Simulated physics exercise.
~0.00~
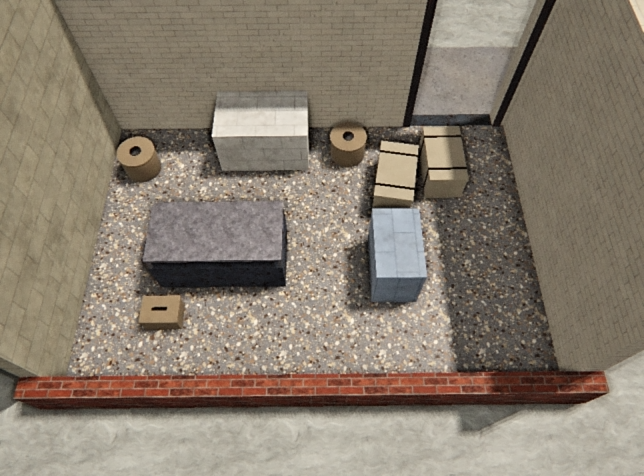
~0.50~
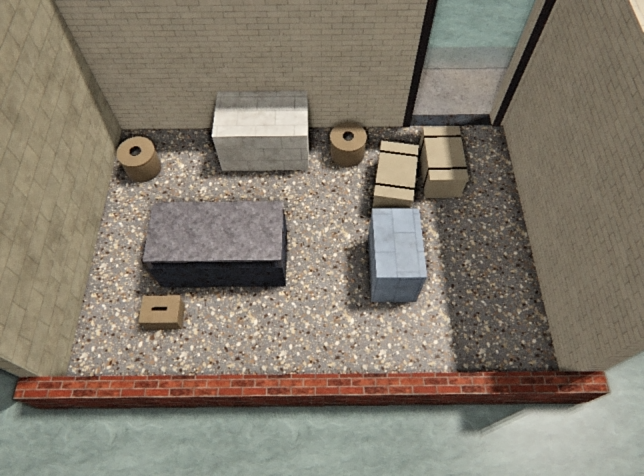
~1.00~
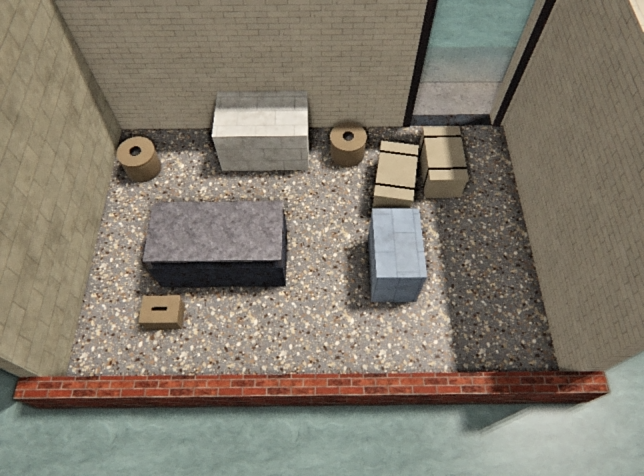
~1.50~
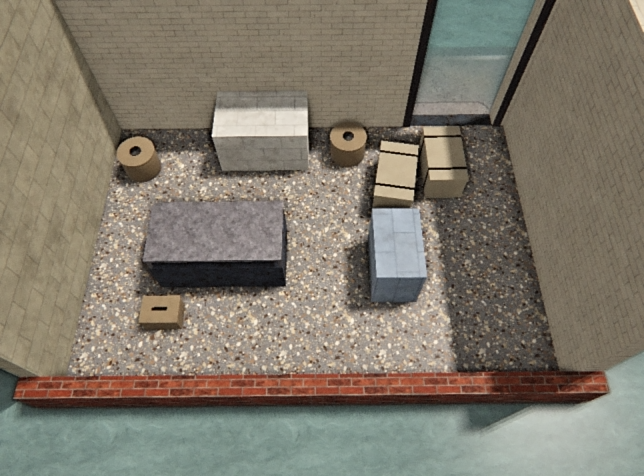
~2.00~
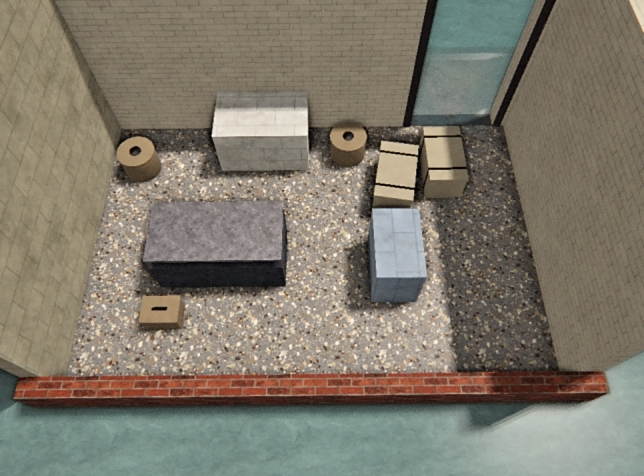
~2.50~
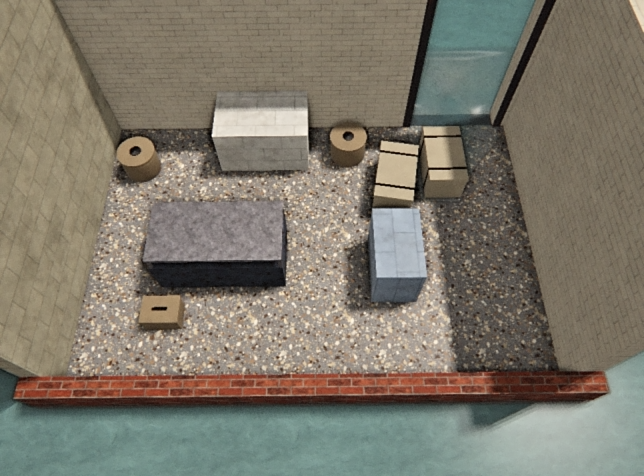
Corner store with boxes and blocks on a pebbled floor, water spreading over the street outside and reaching the doorway, nothing inside shifting.
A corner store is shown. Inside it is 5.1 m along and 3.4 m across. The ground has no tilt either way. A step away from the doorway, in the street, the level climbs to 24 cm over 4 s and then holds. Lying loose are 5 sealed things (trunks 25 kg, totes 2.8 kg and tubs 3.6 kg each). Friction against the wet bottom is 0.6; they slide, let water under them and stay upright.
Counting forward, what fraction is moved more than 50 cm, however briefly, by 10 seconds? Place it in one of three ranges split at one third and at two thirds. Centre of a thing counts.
Range: The top, two thirds or more.
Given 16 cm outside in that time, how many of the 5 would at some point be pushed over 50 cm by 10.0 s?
2.
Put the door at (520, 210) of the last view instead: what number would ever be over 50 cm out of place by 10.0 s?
Then it comes to 3 of them.
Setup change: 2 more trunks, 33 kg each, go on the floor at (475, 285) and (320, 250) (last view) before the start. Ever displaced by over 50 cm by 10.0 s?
One by one: Above; below.
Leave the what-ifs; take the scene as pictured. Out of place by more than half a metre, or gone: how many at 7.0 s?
3 in all.
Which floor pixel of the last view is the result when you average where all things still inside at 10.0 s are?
The centre is close to (206, 216).
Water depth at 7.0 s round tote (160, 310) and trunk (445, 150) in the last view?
Close to 0 and 17 centimetres.
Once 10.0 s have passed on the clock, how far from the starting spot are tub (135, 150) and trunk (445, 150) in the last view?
Respectively 5 and 350 cm.
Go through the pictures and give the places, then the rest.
The first picture shows a trunk at (445, 152), on the bottom; a trunk at (397, 170), on the bottom; water covers 0.0 m2; 0 of 5 have shifted.
The second picture shows a trunk at (445, 152), on the bottom; a trunk at (397, 170) rests on the ground; water covers 0.0 m2; 0 of 5 have shifted.
The third picture shows a trunk at (445, 152) rests on the ground; a trunk at (397, 170) rests on the ground; 0.0 m2 under water; 0 of 5 have shifted.
The fourth picture shows a trunk at (445, 152) rests on the ground; a trunk at (397, 170) rests on the ground; 0.0 m2 under water; 0 of 5 have shifted.
The fifth picture shows a trunk at (445, 152) rests on the ground; a trunk at (397, 170) rests on the ground; water covers 0.1 m2; 0 of 5 have shifted.
The sixth picture shows a trunk at (445, 152), on the bottom; a trunk at (397, 170), on the bottom; 0.5 m2 under water; 0 of 5 have shifted.
After 3.5 s 0 of 5 are over 50 cm from their spots; 0 afloat.
After 4.5 s 1 of 5 are over 50 cm from their spots; 1 afloat.
After 7.0 s 3 of 5 are over 50 cm from their spots; 2 afloat.
After 10.0 s 4 of 5 are over 50 cm from their spots, and 4 have been at some point; 3 afloat.
